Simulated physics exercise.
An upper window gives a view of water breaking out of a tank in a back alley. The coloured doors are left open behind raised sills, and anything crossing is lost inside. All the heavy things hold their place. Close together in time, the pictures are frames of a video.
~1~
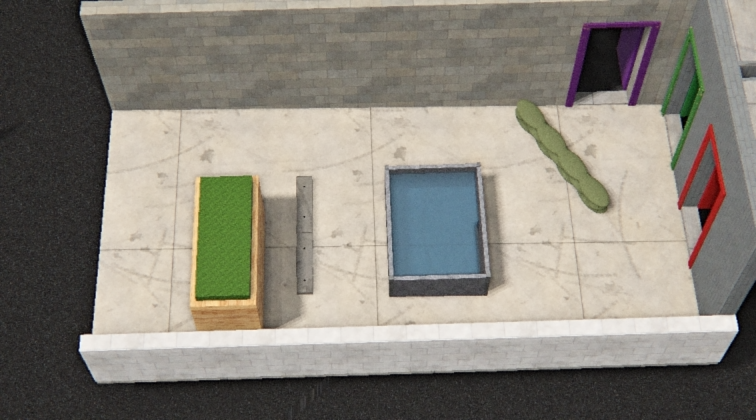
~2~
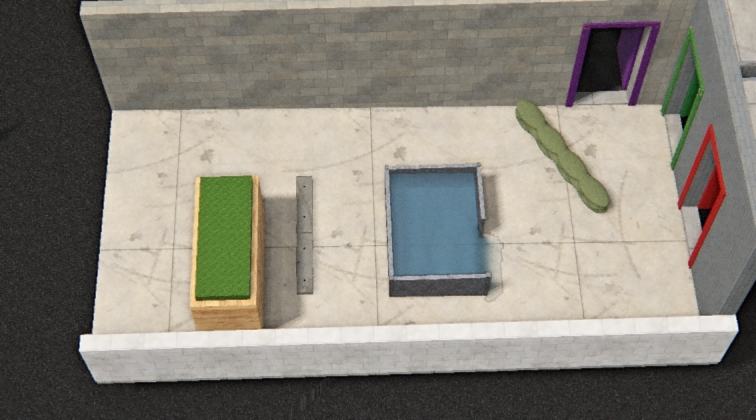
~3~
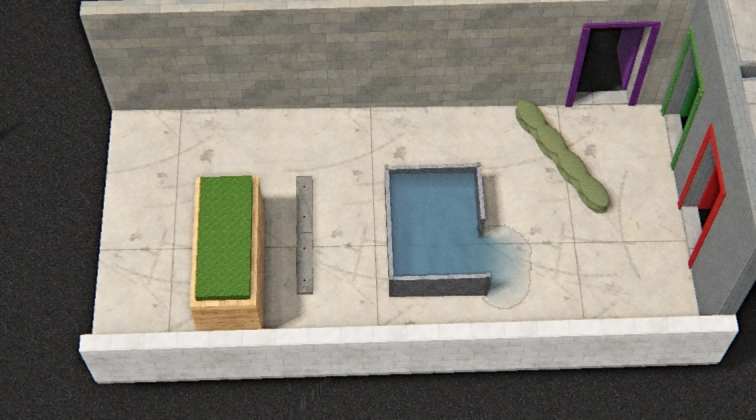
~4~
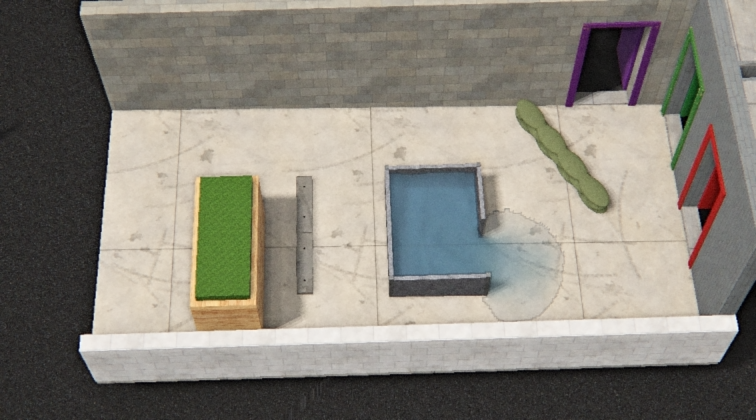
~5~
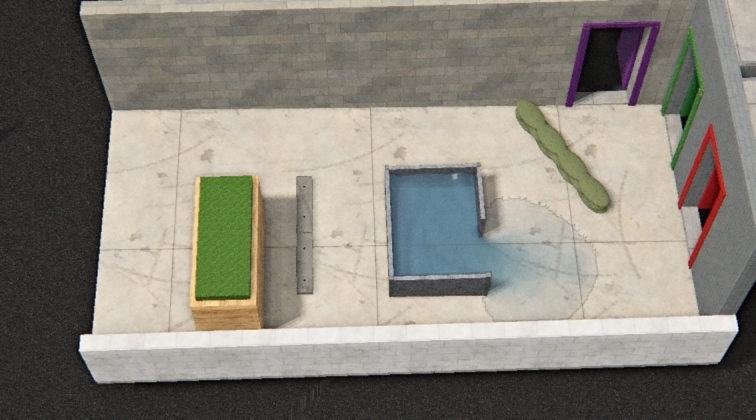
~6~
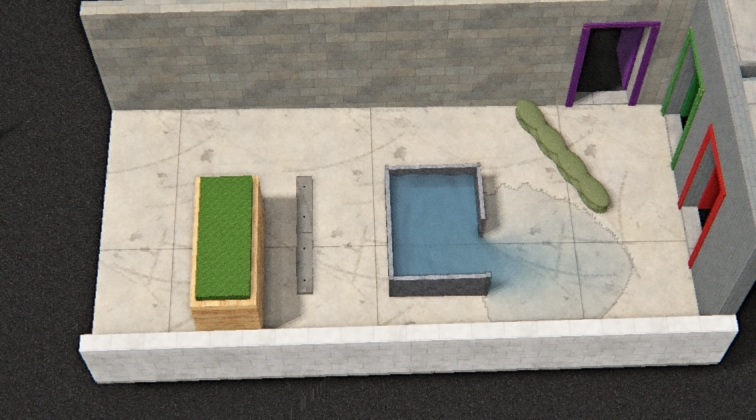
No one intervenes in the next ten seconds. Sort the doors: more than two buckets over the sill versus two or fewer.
Sorted by door: Green door - more than two; purple door - more than two; red door - more than two.
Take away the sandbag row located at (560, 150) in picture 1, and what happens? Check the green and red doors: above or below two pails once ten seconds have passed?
Green door exceeds it, red door exceeds it.
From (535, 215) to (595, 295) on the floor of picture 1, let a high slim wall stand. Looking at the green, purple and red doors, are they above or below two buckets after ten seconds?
Green: Above the mark; purple: Above the mark; red: Below the mark.
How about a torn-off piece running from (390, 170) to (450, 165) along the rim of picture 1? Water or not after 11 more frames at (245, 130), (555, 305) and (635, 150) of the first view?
As listed: Flooded, clear, no water.
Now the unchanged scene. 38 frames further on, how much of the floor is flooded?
35 %.
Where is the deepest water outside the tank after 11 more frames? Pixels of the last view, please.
Somewhere around pixel (697, 329).
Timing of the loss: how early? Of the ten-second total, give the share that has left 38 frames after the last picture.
By my reckoning, 55 %.
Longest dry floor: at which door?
Answer is the purple one.
A moment on, water covers 20 % of the floor; the green door not reached, the purple door not reached, the red door wet at the sill, nothing in.
Next, water covers 25 % of the floor; the green door wet at the sill, nothing in, the purple door not reached, the red door over two buckets in.
Then, water covers 30 % of the floor; the green door wet at the sill, nothing in, the purple door wet at the sill, nothing in, the red door over two buckets in.
Later, water covers 35 % of the floor; the green door under two buckets in, the purple door over two buckets in, the red door far over two buckets in.
In the end, water covers 35 % of the floor; the green door far over two buckets in, the purple door far over two buckets in, the red door far over two buckets in.
